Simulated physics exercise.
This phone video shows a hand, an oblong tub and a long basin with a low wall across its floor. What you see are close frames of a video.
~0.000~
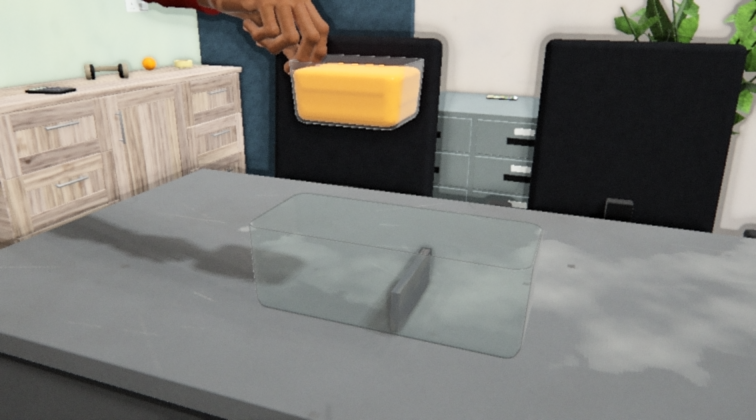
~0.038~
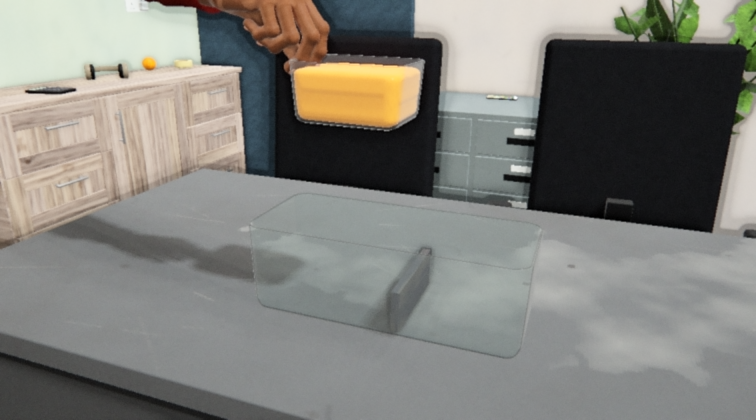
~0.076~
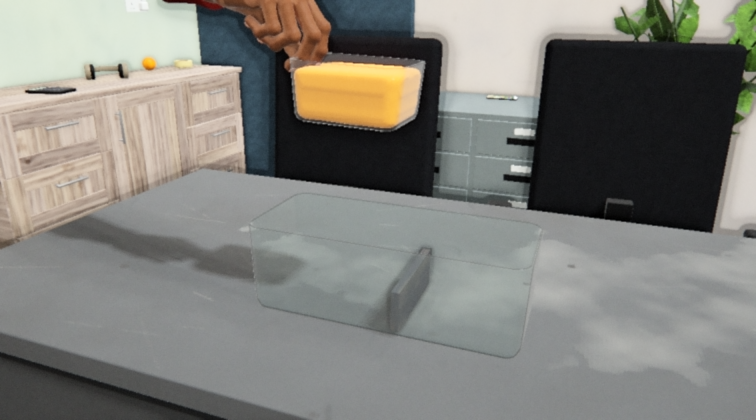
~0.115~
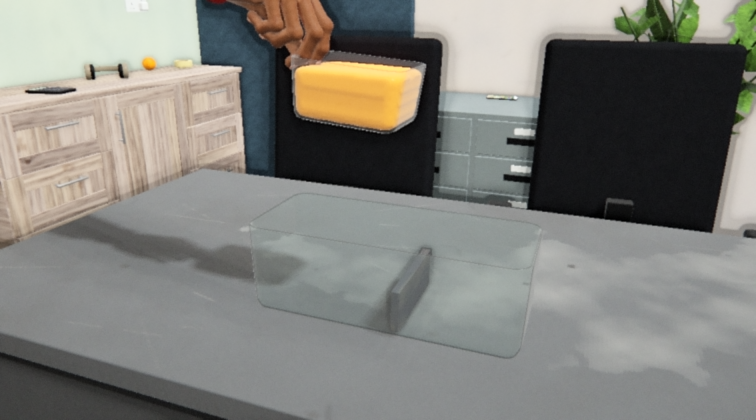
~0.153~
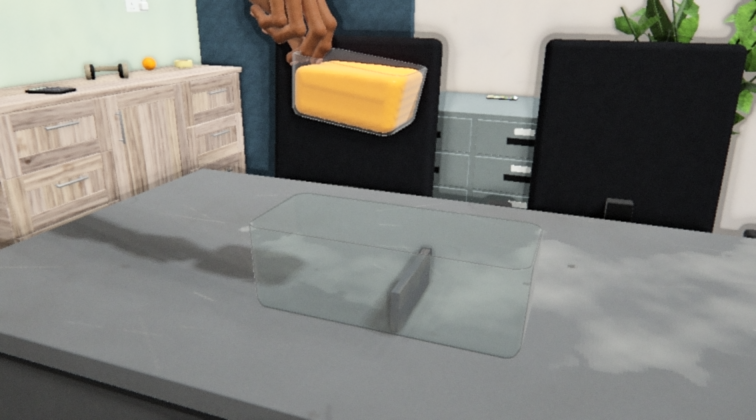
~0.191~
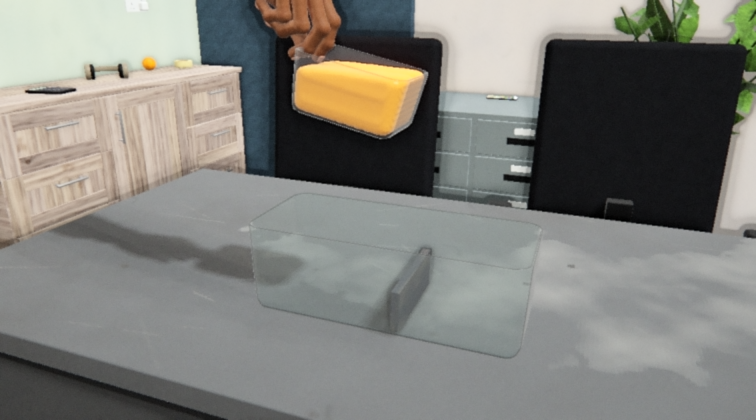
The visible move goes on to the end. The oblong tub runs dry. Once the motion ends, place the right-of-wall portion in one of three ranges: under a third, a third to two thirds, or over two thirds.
Looks to me like the right side of the wall gets upwards of two thirds.
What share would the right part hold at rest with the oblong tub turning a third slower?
Result: Roughly 90 %.
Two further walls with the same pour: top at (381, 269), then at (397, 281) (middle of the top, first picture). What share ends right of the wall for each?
You'd get roughly 90 per cent the first time and roughly 80 per cent the second.
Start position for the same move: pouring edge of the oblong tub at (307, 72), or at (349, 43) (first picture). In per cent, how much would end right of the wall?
Estimate, in order: 5 and 40 per cent.
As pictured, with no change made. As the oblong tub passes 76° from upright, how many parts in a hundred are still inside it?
Near 40 percent is still in there.
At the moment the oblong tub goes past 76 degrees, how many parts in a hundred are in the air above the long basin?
Near 45 in a hundred.
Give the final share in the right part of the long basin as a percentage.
Around 80 %.
A moment on, the oblong tub is tipped on its side and 40 per cent is still to pour, 0 is left of the wall and 13 right of it.
Next, the oblong tub is tipped right over and 5 per cent is still to pour, 4 is left of the wall and 80 right of it.
Then the oblong tub is tipped right over and 0 per cent is still to pour, 13 is left of the wall and 82 right of it.
Later the oblong tub is tipped right over and 0 per cent is still to pour, 13 is left of the wall and 82 right of it.
In the end 13 per cent lies left of the wall, 82 right of it and 5 outside.
